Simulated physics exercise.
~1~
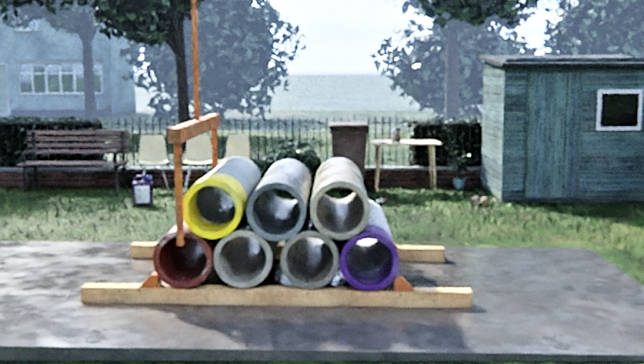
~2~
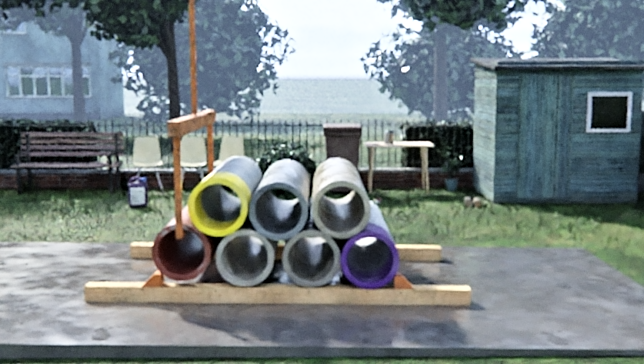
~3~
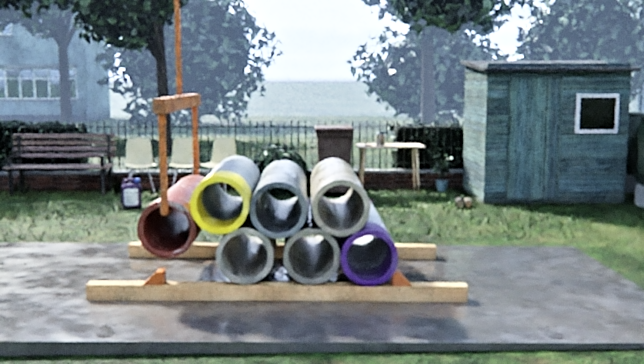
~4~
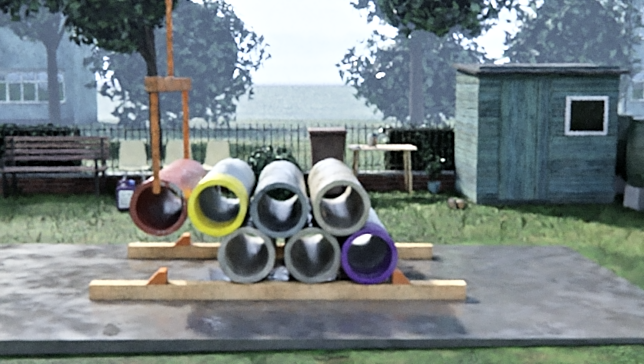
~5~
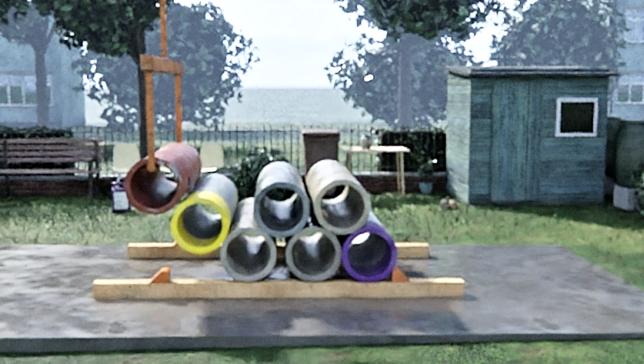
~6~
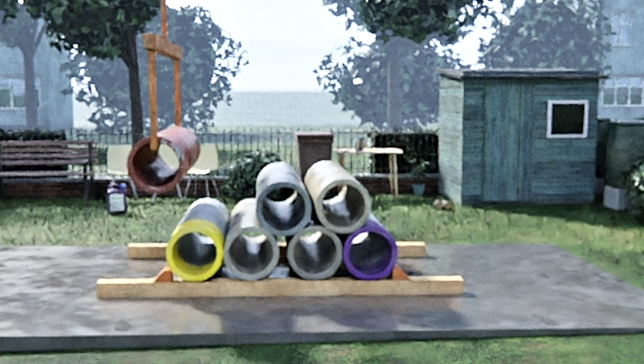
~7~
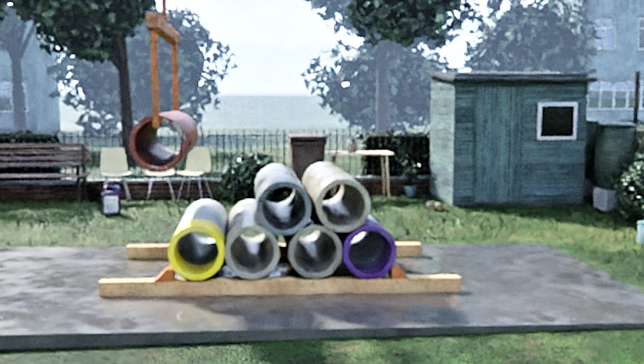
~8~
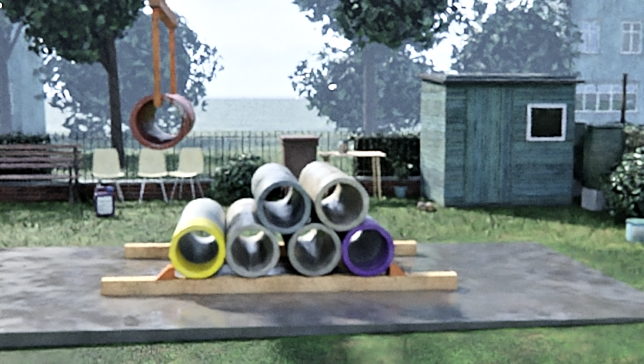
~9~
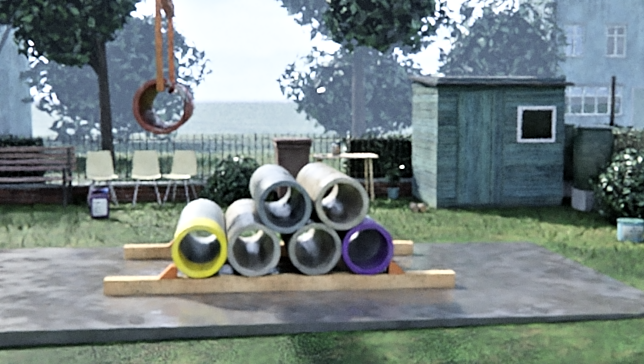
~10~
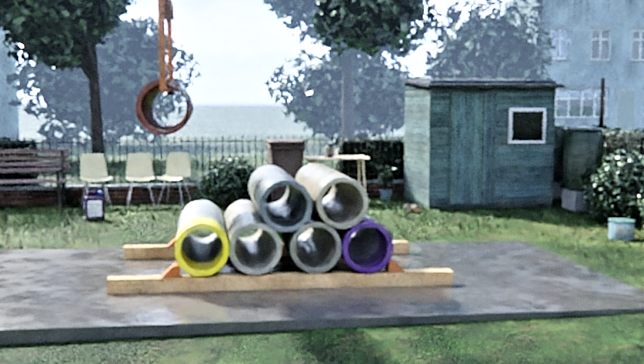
Stacked concrete pipes losing a reddish end pipe hoisted up and left, the yellow one rolling down left, the purple staying put.
